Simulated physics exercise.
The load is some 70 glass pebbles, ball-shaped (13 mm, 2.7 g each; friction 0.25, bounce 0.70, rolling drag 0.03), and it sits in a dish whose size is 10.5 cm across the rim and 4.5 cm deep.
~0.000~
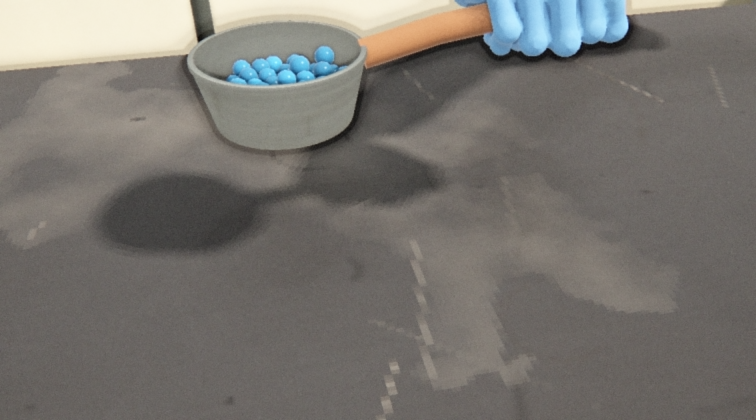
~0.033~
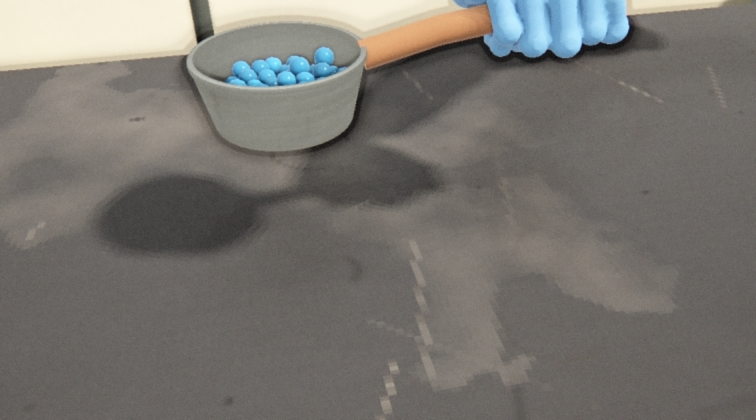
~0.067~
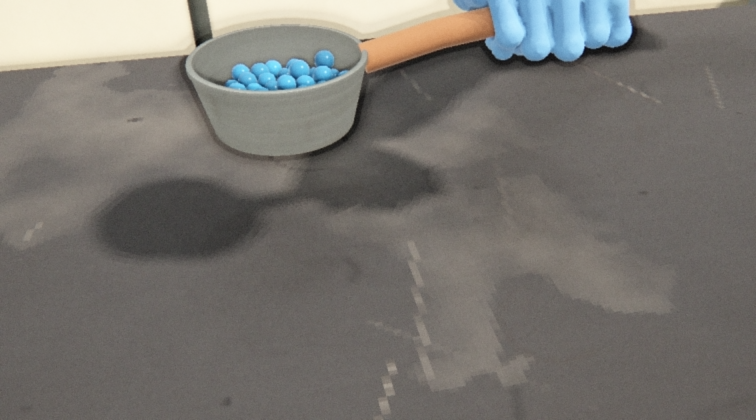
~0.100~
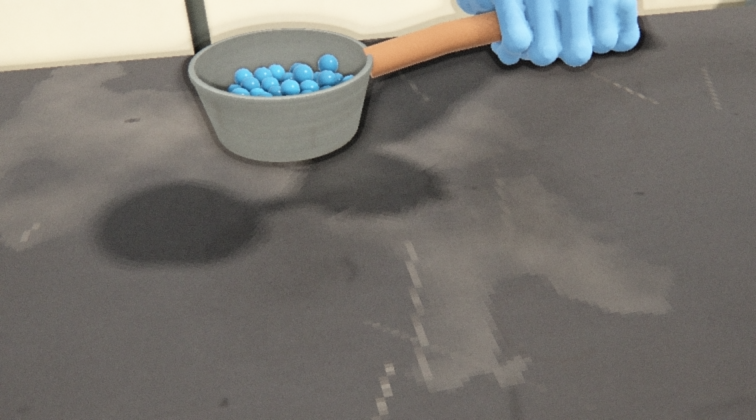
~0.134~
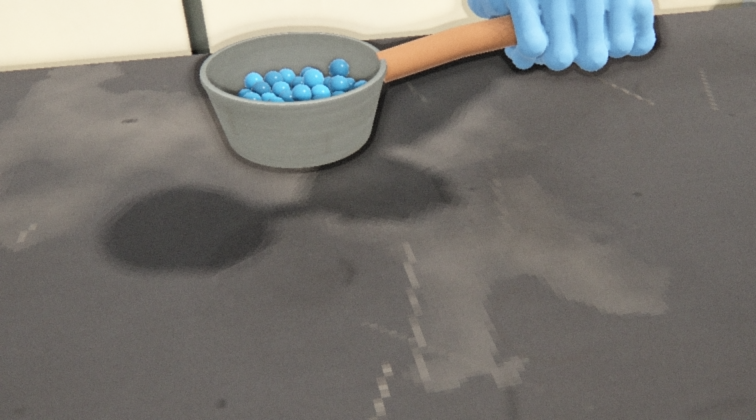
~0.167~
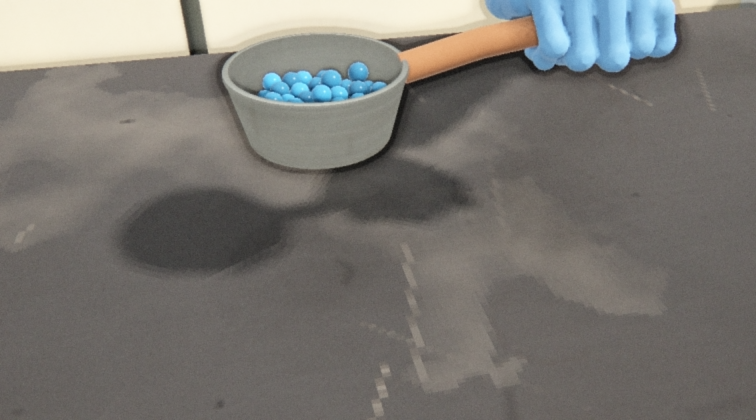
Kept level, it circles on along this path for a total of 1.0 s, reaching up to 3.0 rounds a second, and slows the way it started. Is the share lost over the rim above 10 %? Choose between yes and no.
I choose no.
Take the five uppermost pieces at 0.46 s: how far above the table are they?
I'd put it at some 14 cm.
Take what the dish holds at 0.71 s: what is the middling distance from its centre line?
Around 3.0 cm.
After 0.46 s, dish 100 %; middle of the pieces not yet landed near (281, 104).
Then, at 0.71 s, dish 100 %; middle of the pieces not yet landed near (291, 77).
After 0.93 s, dish 95 %; middle of the pieces not yet landed near (355, 98).
After 1.15 s, dish 95 %; middle of the pieces not yet landed near (357, 91).
By 1.6 s all is still; dish 95 %.
